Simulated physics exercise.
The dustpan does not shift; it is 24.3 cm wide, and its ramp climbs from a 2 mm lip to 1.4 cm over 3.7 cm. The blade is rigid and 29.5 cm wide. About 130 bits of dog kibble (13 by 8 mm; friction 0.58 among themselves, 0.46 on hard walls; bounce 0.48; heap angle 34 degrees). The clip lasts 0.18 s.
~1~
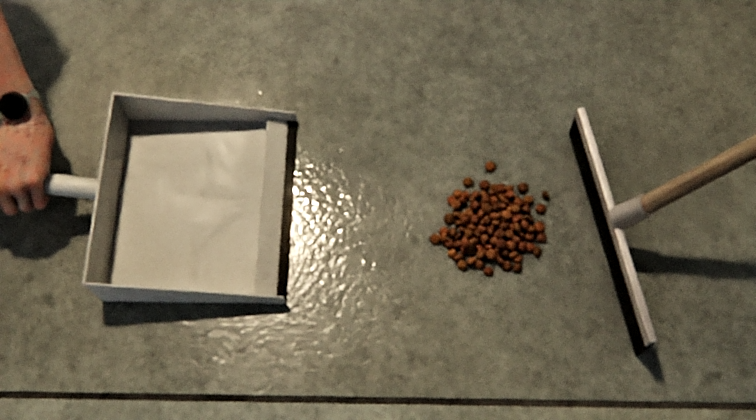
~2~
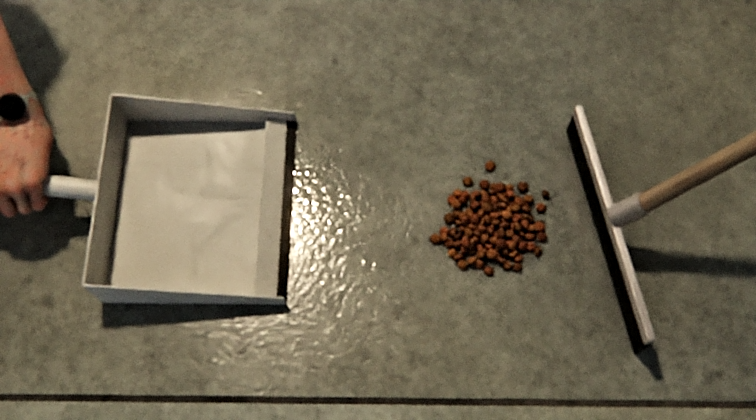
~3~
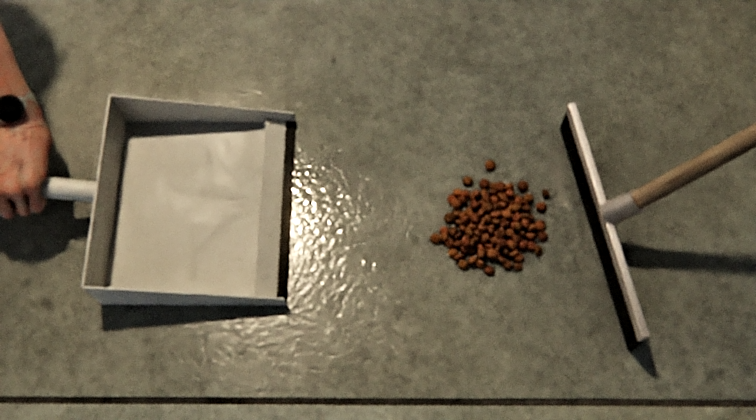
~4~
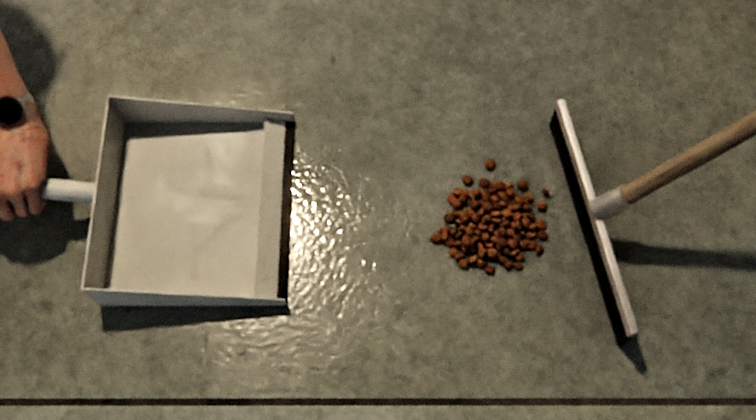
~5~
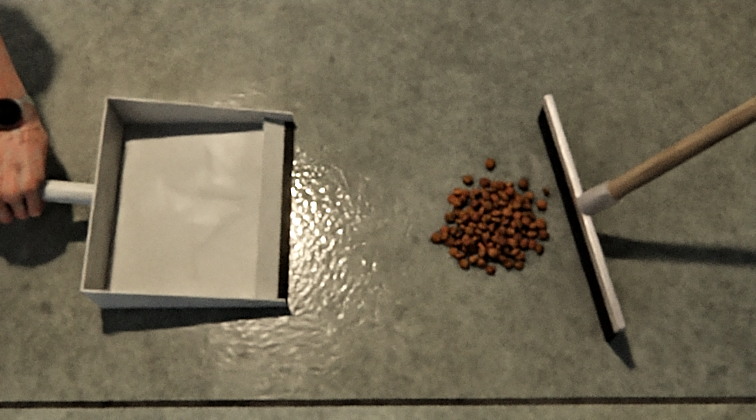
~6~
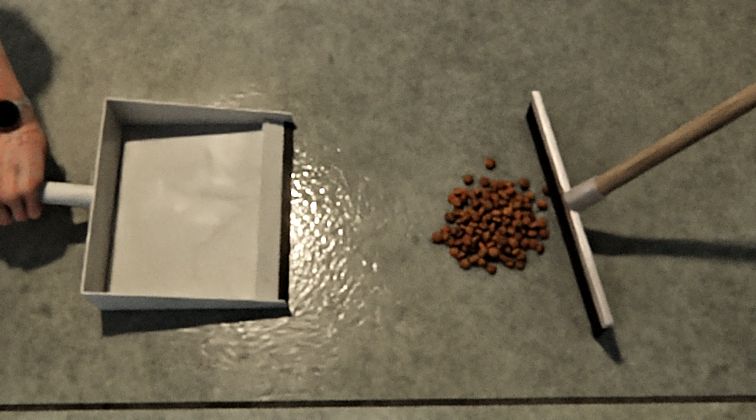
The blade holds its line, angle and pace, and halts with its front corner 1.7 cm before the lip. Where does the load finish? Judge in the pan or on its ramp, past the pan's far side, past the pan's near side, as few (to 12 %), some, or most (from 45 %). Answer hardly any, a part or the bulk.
Pan: Hardly any, far side: Hardly any, near side: Hardly any.
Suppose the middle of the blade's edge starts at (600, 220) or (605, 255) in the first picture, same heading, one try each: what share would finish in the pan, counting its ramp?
About 0 and 5 per cent.
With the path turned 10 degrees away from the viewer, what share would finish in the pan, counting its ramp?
Then about 0 per cent.
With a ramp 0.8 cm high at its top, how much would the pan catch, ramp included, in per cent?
It would be near 0 per cent.
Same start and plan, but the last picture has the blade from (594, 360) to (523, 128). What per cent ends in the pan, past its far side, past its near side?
Pan 20, far 0, near 30.
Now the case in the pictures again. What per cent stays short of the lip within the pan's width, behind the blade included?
Some 95 per cent.
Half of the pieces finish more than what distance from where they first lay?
Some 22 cm.
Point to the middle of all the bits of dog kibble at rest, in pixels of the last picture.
At about (315, 200).
Then, 0.33 s after the last picture, middle of the blade 19 cm from the lip; 0 % over the lip, far side 0 %, near side 0 %.
Then, 0.55 s after the last picture, middle of the blade 10 cm from the lip; 0 % over the lip, far side 0 %, near side 0 %.
Then, 0.88 s after the last picture, middle of the blade 5 cm from the lip; 5 % over the lip, far side 0 %, near side 0 %.
In the end, pan 5 %, far side 0 %, near side 0 %, in front of the lip or behind the blade 95 %.
